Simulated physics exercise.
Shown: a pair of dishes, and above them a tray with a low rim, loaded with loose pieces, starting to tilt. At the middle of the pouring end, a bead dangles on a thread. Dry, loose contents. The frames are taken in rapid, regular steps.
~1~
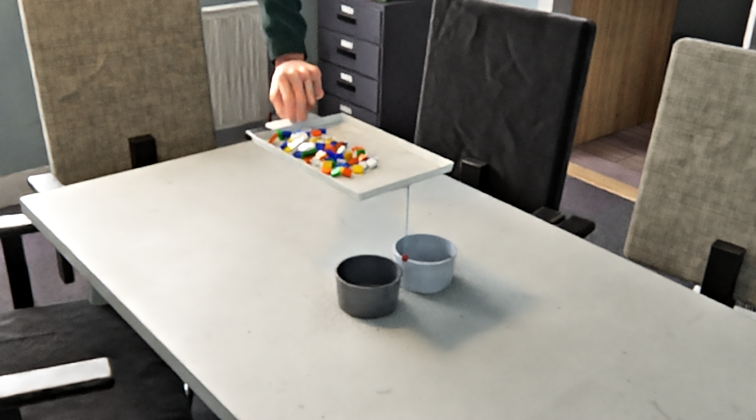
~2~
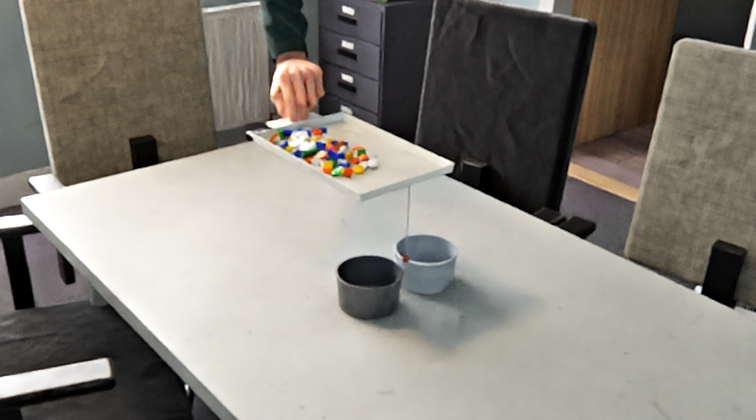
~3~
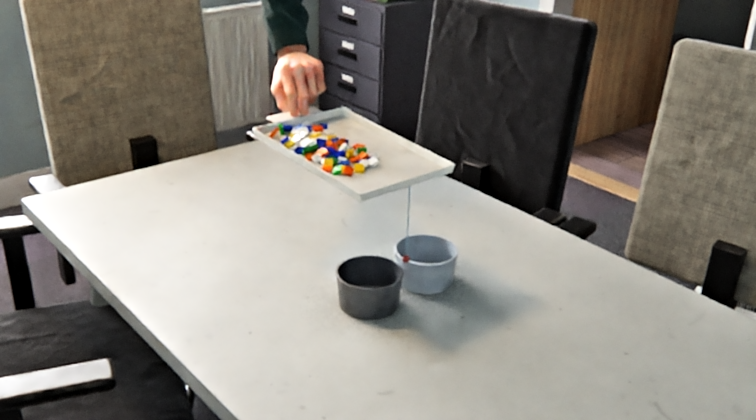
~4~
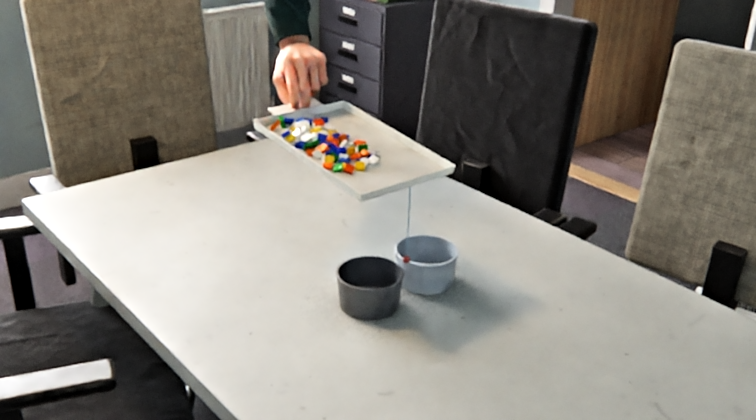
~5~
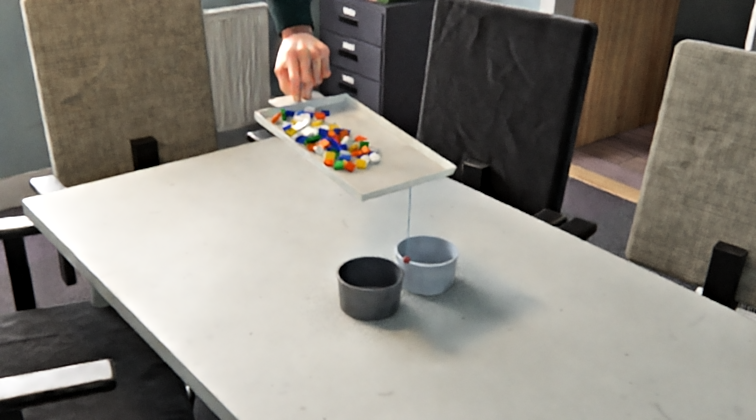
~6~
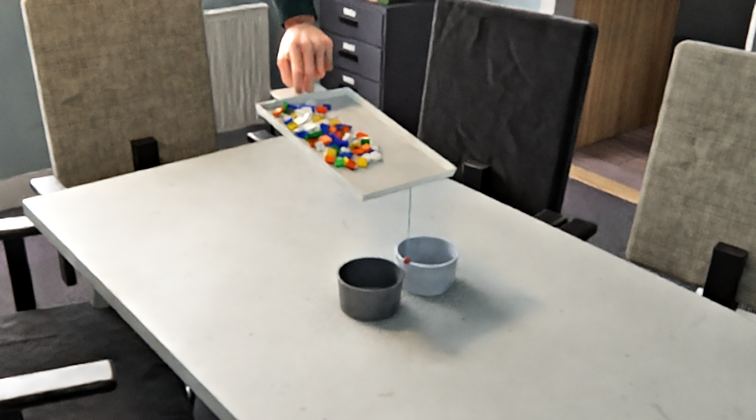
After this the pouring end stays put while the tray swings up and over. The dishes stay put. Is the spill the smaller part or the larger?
So the dishes get the minority of the load, I reckon.
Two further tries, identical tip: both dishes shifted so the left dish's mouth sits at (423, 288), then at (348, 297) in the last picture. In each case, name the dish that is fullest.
The dish at left, then the dish at right.
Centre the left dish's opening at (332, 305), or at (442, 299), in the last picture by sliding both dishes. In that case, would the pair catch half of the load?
In the first position a minority, in the second a minority.
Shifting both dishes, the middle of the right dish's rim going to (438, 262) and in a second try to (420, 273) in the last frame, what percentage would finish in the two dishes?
It would be roughly 50 per cent, followed by roughly 50 per cent.
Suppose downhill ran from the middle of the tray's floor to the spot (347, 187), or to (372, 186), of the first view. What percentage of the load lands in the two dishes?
First case about 30 percent; second case about 30 percent.
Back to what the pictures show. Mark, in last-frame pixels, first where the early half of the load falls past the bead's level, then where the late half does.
The opening part goes through (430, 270); what follows goes through (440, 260).
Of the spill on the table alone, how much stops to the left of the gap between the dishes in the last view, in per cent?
Close to 10 per cent.
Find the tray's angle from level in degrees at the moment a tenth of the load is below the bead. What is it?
I'd say close to 60 degrees.
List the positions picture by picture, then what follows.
The first picture shows corners of the pouring end near (359, 192) and (451, 163), level; middle of the load near (323, 153), mosaic tiles; left dish near (389, 297); right dish near (446, 273); bead on its thread near (405, 258).
The second picture shows corners of the pouring end near (360, 193) and (452, 163), level; middle of the load near (324, 152).
The third picture shows corners of the pouring end near (361, 193) and (453, 164), tipped barely, lowest at the right corner; middle of the load near (324, 149).
The fourth picture shows corners of the pouring end near (362, 193) and (453, 165), tipped a little, lowest at the right corner; middle of the load near (325, 145).
The fifth picture shows corners of the pouring end near (362, 193) and (454, 166), tipped a little, lowest at the right corner; middle of the load near (326, 140).
The sixth picture shows corners of the pouring end near (363, 194) and (455, 168), tipped a little, lowest at the right corner; middle of the load near (327, 136); left dish near (391, 300); right dish near (448, 275).
Shortly afterwards, tray tipped steeply; the bulk on the tray; near a quarter in the air.
Next, tray tipped right over; near two thirds on the tray; near a third outside both; only a few in the air.
Some moments later, tray tipped past a quarter turn; a little in the right dish; all but a few outside both.
In the end, tray tipped past a quarter turn; none at all in the left dish; a little in the right dish; all but a few outside both.
